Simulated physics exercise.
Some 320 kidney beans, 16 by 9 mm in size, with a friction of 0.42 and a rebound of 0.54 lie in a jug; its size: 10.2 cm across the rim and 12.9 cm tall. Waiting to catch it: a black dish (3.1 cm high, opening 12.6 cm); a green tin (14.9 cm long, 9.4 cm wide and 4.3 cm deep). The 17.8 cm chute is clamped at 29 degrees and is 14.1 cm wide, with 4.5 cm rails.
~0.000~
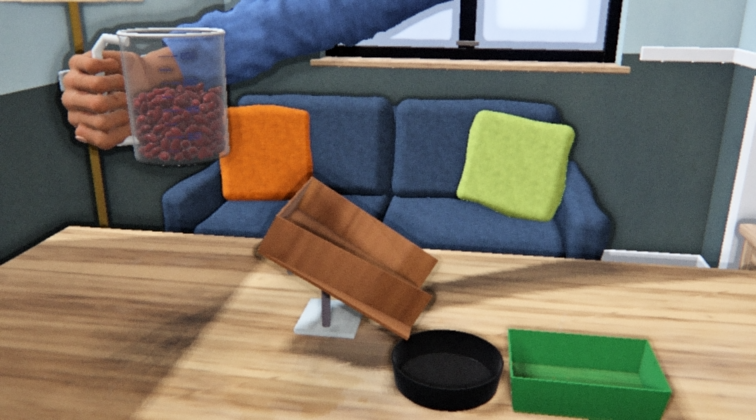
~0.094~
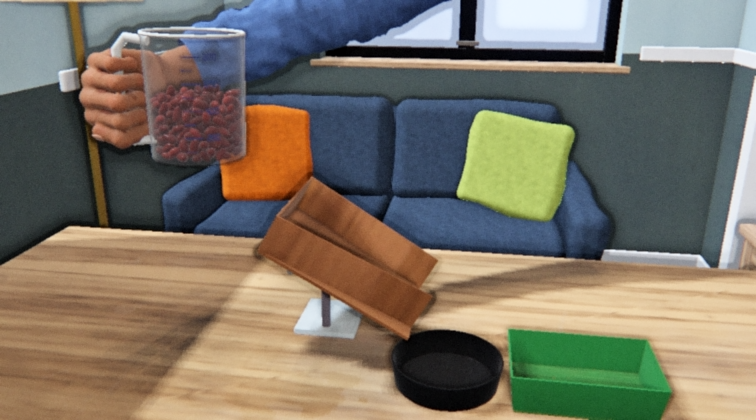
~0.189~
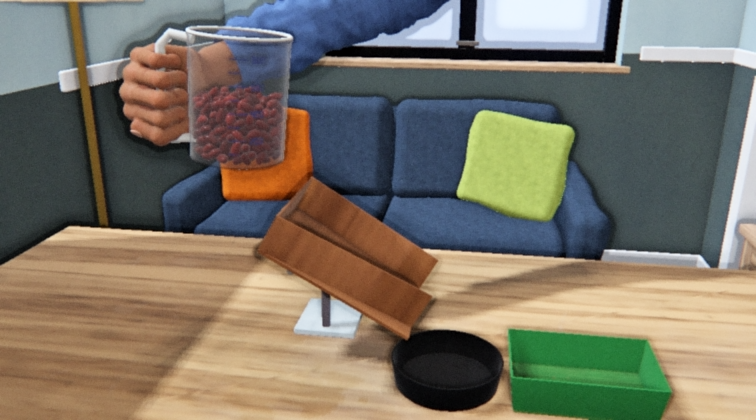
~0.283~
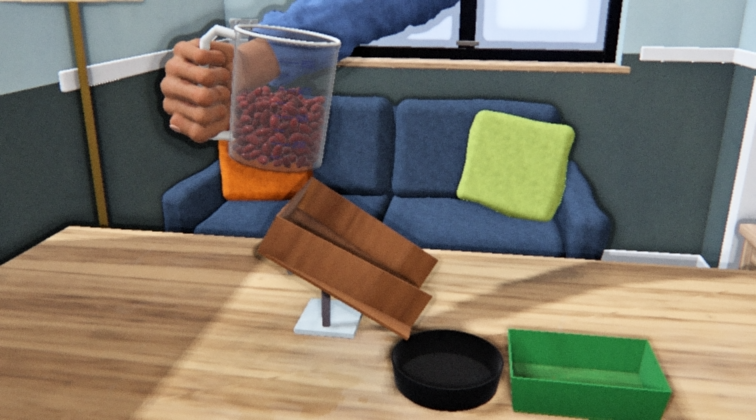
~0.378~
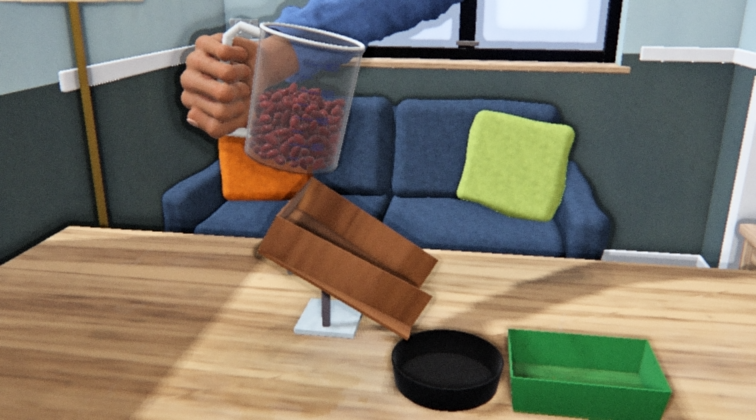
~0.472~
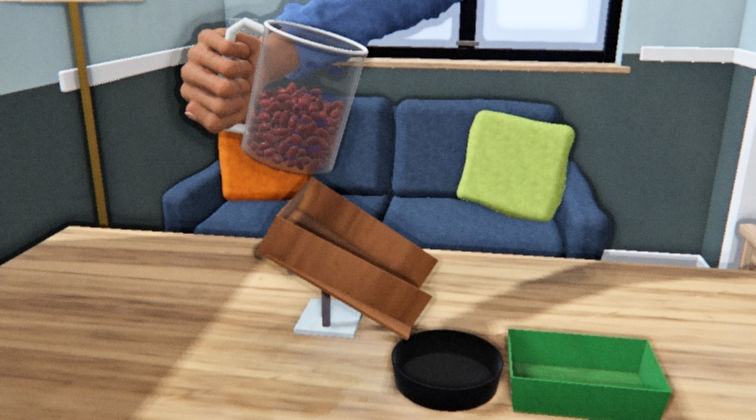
Living room table, a hand carrying a clear jug of red beans rightward above a wooden chute and tilting it slightly right.
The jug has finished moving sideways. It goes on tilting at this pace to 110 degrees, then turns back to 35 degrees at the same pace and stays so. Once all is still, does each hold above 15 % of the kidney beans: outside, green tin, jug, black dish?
Outside under, green tin under, jug over, black dish over.
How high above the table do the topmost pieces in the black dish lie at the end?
Roughly 3.5 cm.
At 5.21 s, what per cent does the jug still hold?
About 50 per cent.
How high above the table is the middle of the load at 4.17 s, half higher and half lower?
Roughly 4 cm.
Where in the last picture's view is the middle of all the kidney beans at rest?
Around (408, 352).
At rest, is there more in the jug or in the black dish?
The larger share is in the jug.
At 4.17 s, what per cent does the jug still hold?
Some 50 per cent of the load.
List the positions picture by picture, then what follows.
Jug at (174, 56); tilt 0 degrees; moved 0.0 cm; lip at (219, 33); top of the load at (167, 92); black dish at (447, 357); green tin at (583, 358), in the first frame.
Jug at (194, 57); tilt 1 degrees; moved 2.1 cm; lip at (240, 35); top of the load at (171, 93), in the second frame.
Jug at (240, 60); tilt 5 degrees; moved 6.9 cm; low side right; lip at (288, 39); top of the load at (214, 94), in the third frame.
Jug at (285, 62); tilt 9 degrees; moved 11.5 cm; low side right; lip at (337, 44); top of the load at (258, 94), in the fourth frame.
Jug at (308, 64); tilt 12 degrees; moved 13.7 cm; low side right; lip at (362, 48); top of the load at (283, 94), in the fifth frame.
Jug at (310, 65); tilt 16 degrees; moved 13.7 cm; low side right; lip at (365, 53); top of the load at (266, 94); black dish at (447, 357); green tin at (583, 358). It turns about 40 degrees a second, in the sixth frame.
After 1.89 s, tilt 70 degrees; jug 100 %; middle of all pieces near (279, 112).
After 3.08 s, tilt 109 degrees; slope 20 %, jug 70 %, black dish 5 %; middle of all pieces near (330, 164).
Then, at 4.17 s, tilt 67 degrees; outside 5 %, green tin 5 %, jug 50 %, black dish 40 %; middle of all pieces near (400, 259).
After 5.21 s, tilt 35 degrees; outside 5 %, green tin 5 %, jug 50 %, black dish 40 %; middle of all pieces near (402, 259).
In the end, at 5.6 s, slope 0 %, outside 5 %, green tin 5 %, jug 50 %, black dish 40 %.
